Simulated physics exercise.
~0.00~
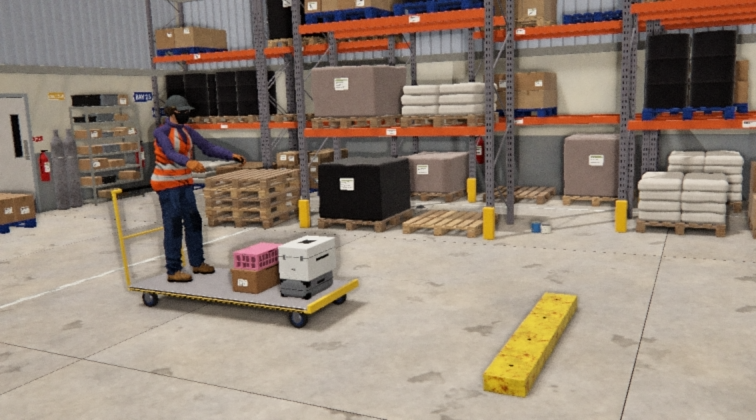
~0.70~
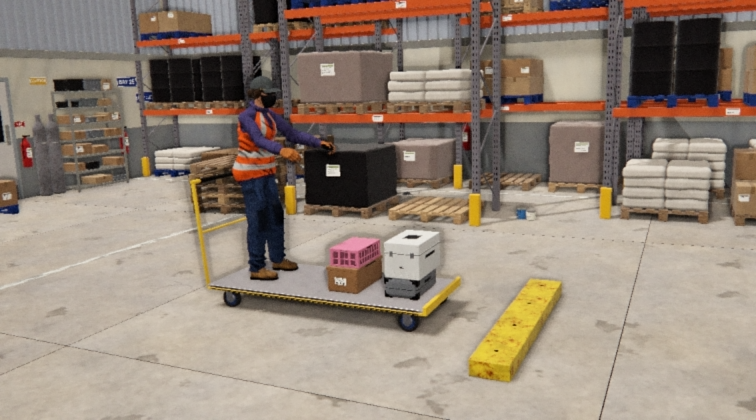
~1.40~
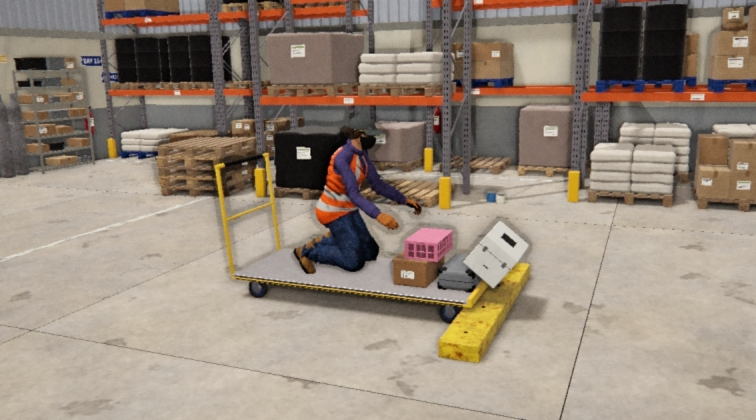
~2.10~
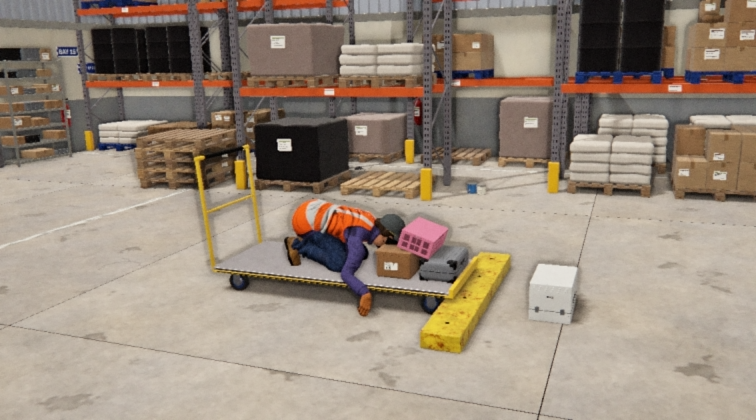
A person in an orange safety vest, dark cap and blue trousers stands on a flat cart with a yellow handle, seen from the side in a warehouse lined with orange racks. Ahead of them on the deck sit a pink crate on a brown box and a white toolbox on a grey suitcase. The cart rolls right and its front meets a yellow kerb. The rider drops to their knees as the toolbox tips over the front edge. It lands upside down on the floor beyond the kerb, while the rider lies slumped on the deck behind the tilted crate, one arm hanging over the side.
